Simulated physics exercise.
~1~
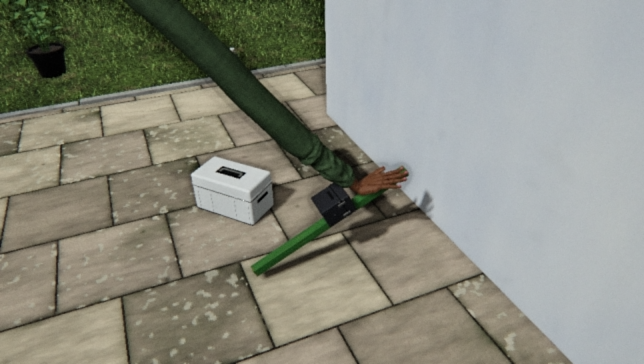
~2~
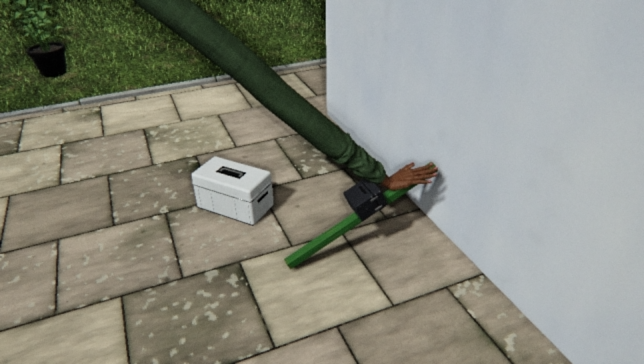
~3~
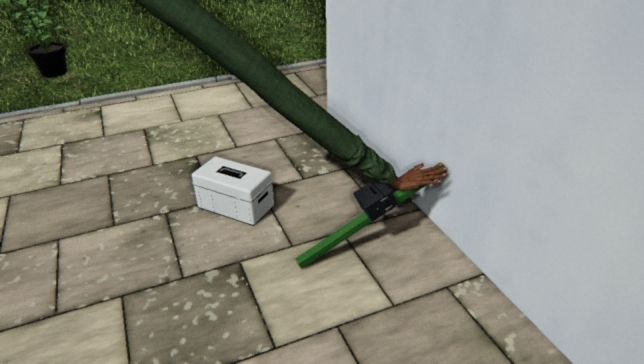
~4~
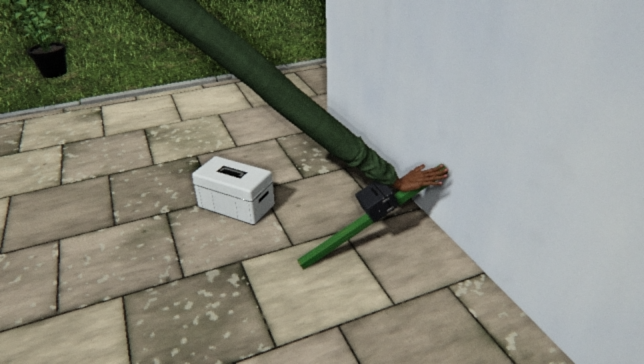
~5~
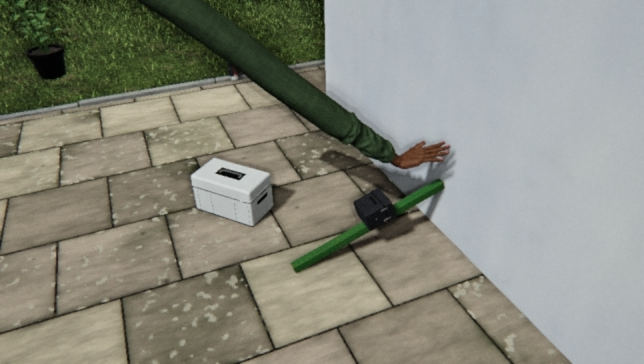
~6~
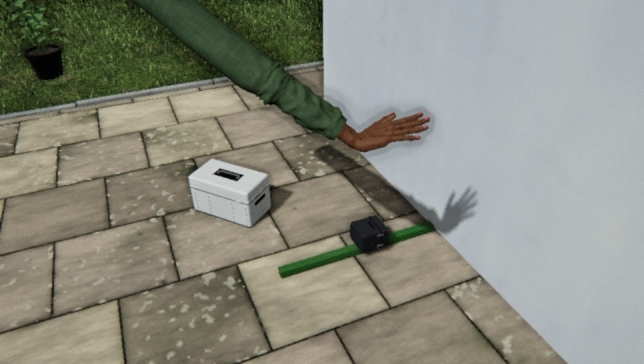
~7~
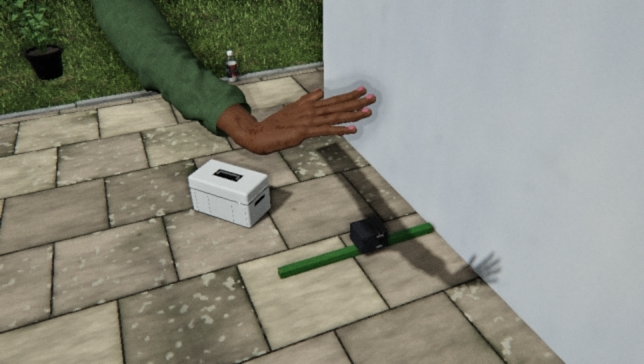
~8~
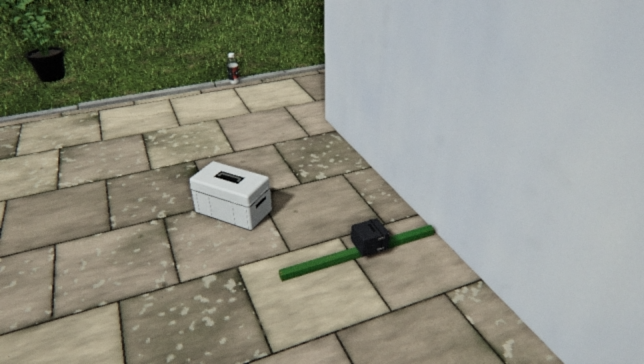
On a stone patio, a hand releases a green pole, which slides down the wall.
